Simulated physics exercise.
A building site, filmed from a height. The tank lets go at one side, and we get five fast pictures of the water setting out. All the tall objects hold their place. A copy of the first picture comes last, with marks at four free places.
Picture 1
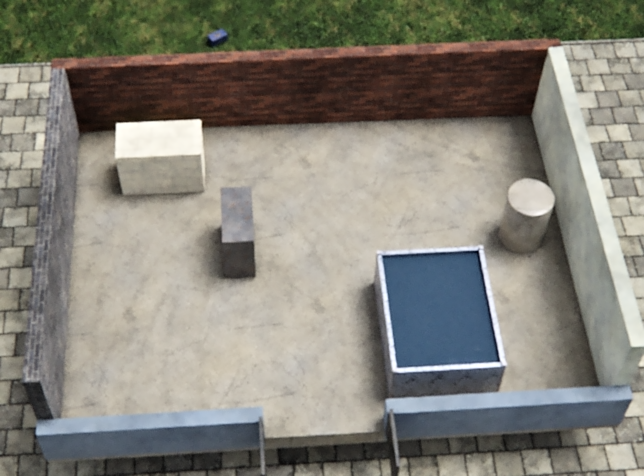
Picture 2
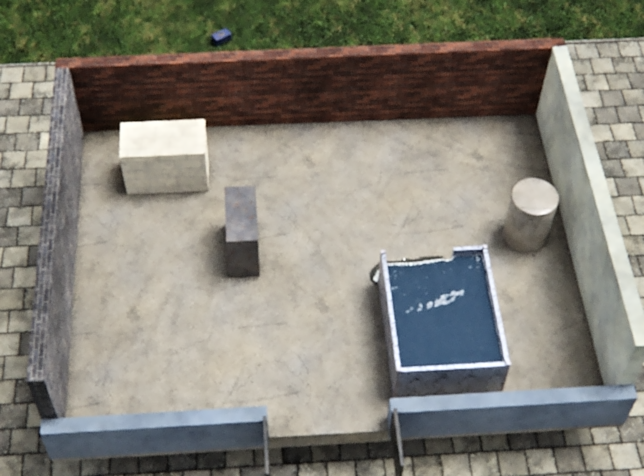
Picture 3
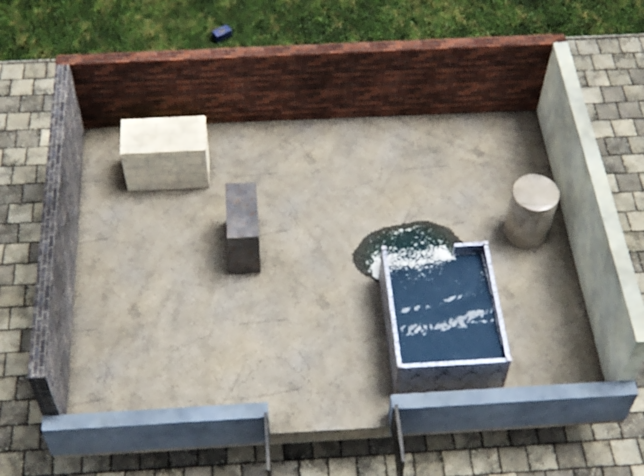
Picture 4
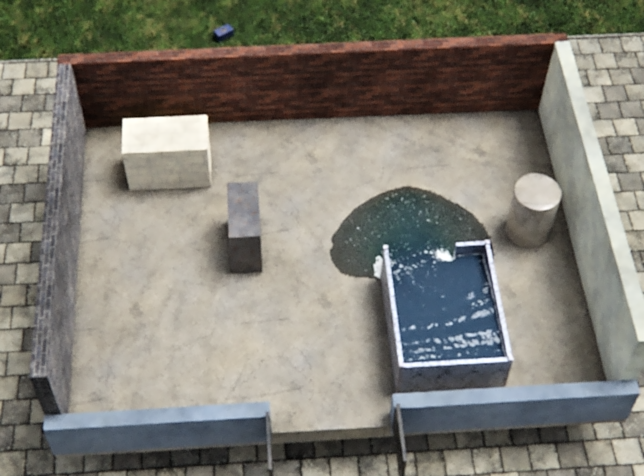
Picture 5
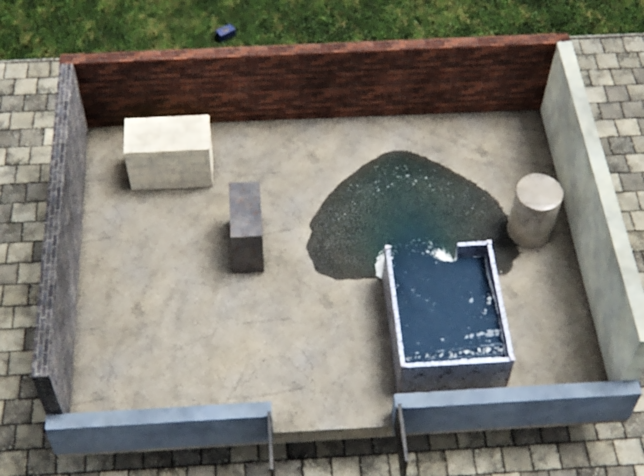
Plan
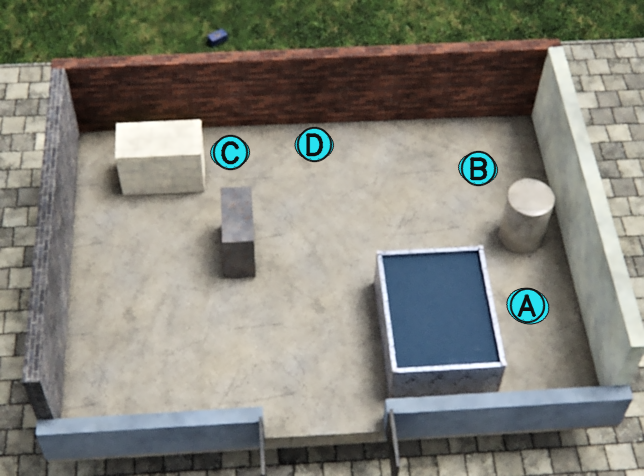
On a walled building site seen from above, a full tank of dark blue water began pouring out at its far side, and a puddle spread across the bare floor toward the back wall.
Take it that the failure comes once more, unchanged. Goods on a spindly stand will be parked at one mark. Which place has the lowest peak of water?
A works best here.
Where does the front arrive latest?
That would be A.
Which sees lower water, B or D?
Here it is place B.
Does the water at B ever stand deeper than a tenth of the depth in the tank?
Yes, it does.
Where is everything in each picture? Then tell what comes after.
In the first picture, tank full, its middle at (439, 310); open gate at (324, 408).
In the second picture, front seen at (375, 273), 1 % of the ground wet.
In the third picture, front seen at (430, 226), 4 % of the ground wet.
In the fourth picture, front seen at (420, 192), 8 % of the ground wet.
In the fifth picture, front seen at (389, 156), 15 % of the ground wet.
On the marked copy, A at (527, 305); B at (478, 168); C at (230, 152); D at (314, 144).
Choosing A, the water peaks at about 10 % of the depth that stood in the tank.
Choosing B, the water peaks at about 22 % of the depth that stood in the tank.
Choosing C, the water peaks at about 27 % of the depth that stood in the tank.
Choosing D, the water peaks at about 32 % of the depth that stood in the tank.
